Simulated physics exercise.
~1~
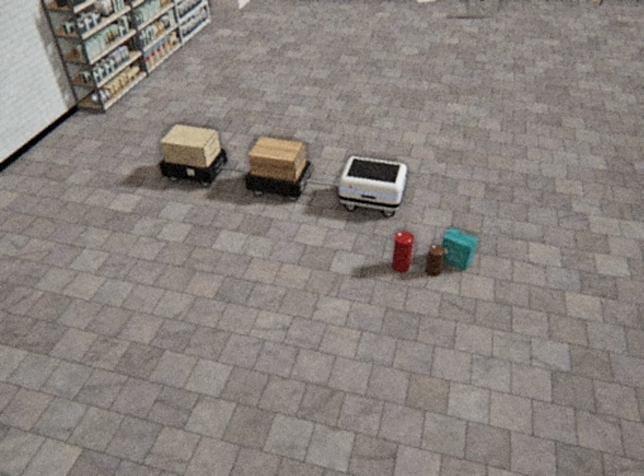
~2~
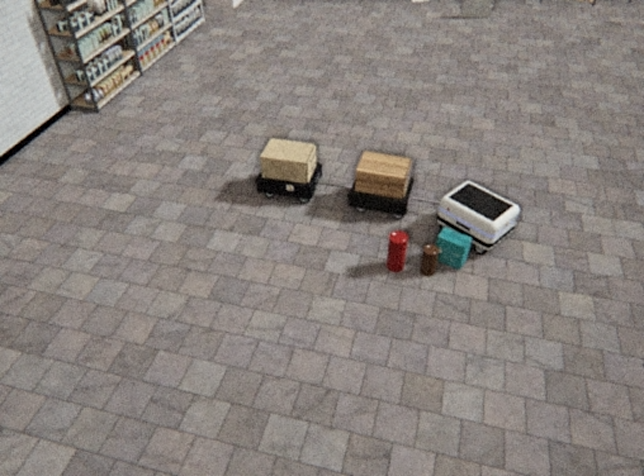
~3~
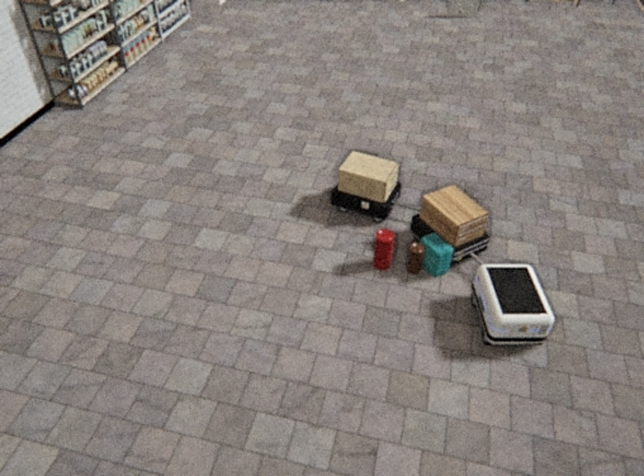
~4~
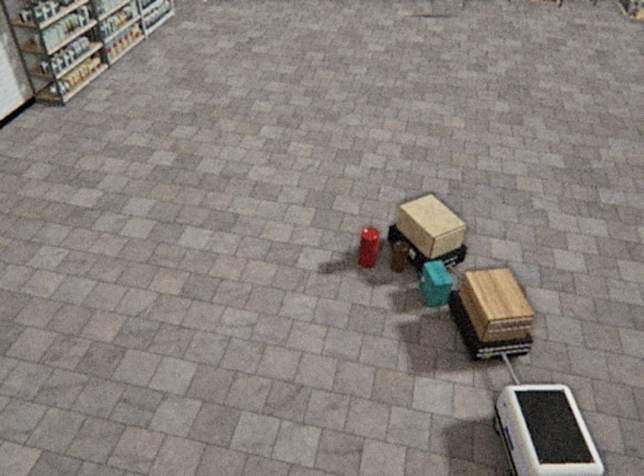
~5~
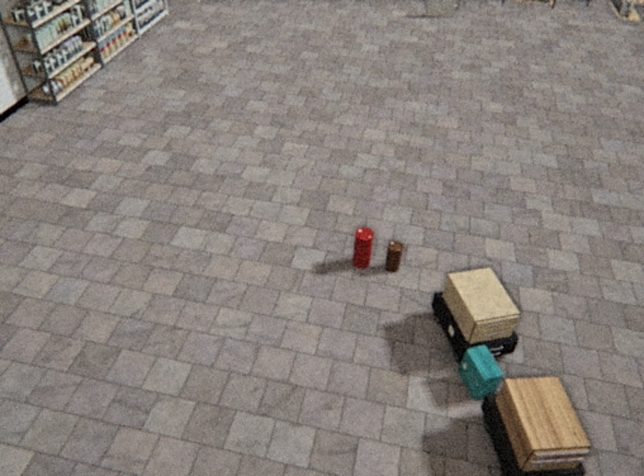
A white tug pulling two carts loaded with boxes rolled right, then curved down past a red canister, a brown canister and a turquoise box, and its carts shifted the still-upright turquoise box down and right while both canisters stayed put.
